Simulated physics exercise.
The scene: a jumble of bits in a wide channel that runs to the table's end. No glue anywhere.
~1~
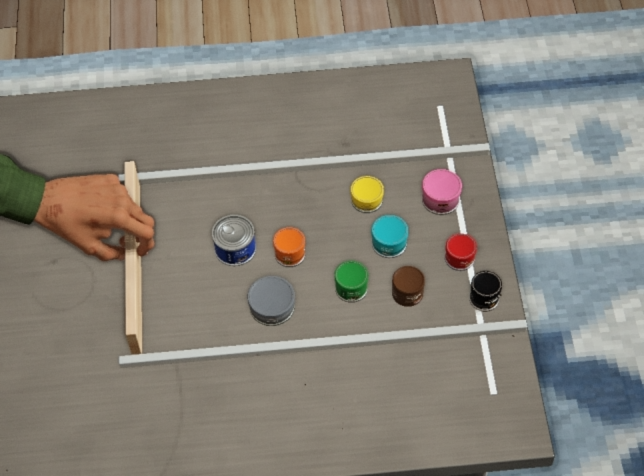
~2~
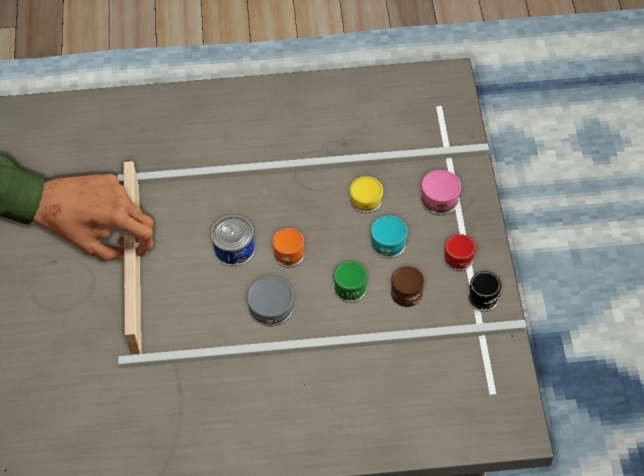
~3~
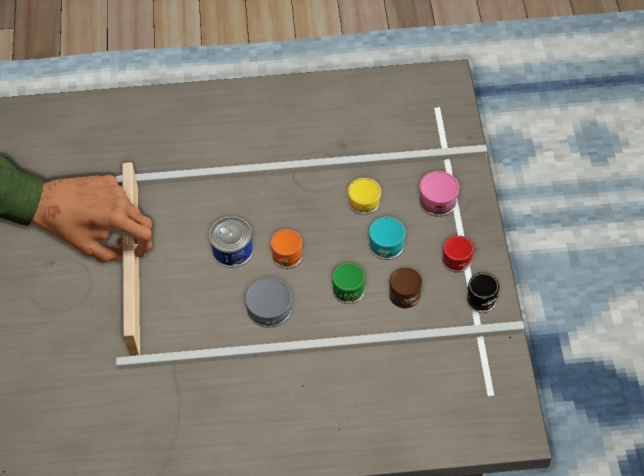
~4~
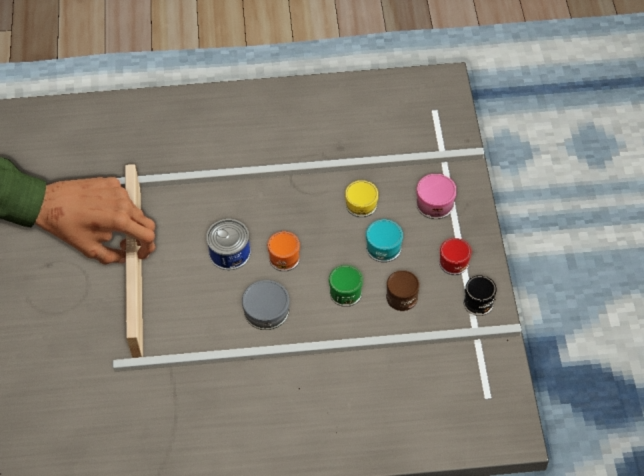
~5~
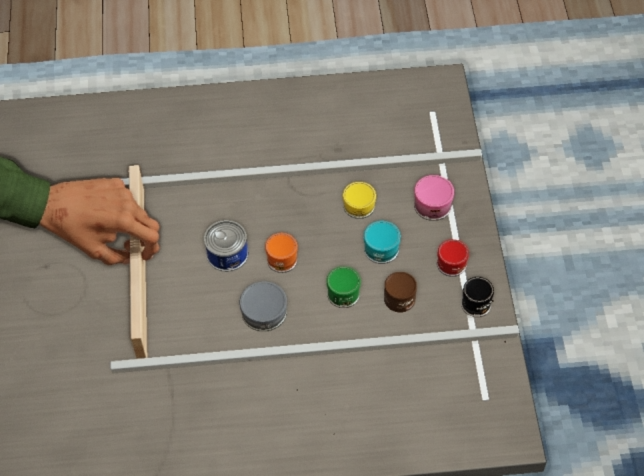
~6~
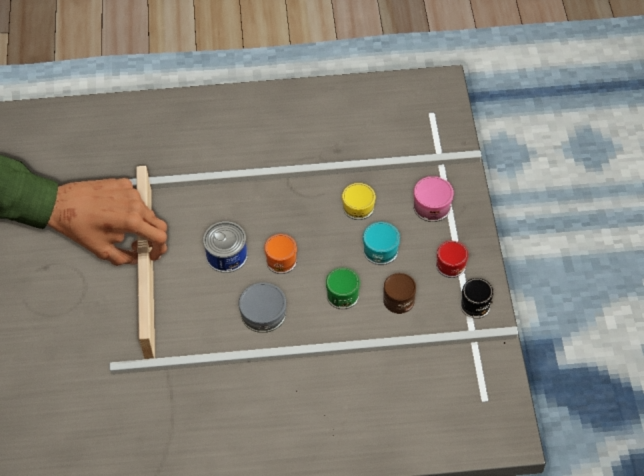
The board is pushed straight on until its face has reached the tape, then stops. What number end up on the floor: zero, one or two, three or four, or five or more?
Here the number that fall off is five or more.
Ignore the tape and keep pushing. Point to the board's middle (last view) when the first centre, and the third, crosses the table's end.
First at (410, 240), next at (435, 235).
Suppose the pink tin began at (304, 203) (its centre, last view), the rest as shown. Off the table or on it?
The pink tin does not fall.
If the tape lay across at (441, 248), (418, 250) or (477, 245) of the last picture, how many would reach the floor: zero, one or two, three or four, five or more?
The falls would be one to two; one or two; five or over.
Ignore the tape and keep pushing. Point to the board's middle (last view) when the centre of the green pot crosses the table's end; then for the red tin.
Near (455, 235) and (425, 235).
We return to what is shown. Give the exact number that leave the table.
Exactly 5.
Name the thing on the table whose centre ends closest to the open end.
The green pot ends nearest.
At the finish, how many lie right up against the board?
It touches 4.
Soon after, none off yet; black pot at rest near (477, 298); red tin at rest near (452, 259); pink tin at rest near (433, 199).
By the end, the number that fall off is five or more; fallen, turquoise tin, brown tub, pink tin, red tin and black pot.
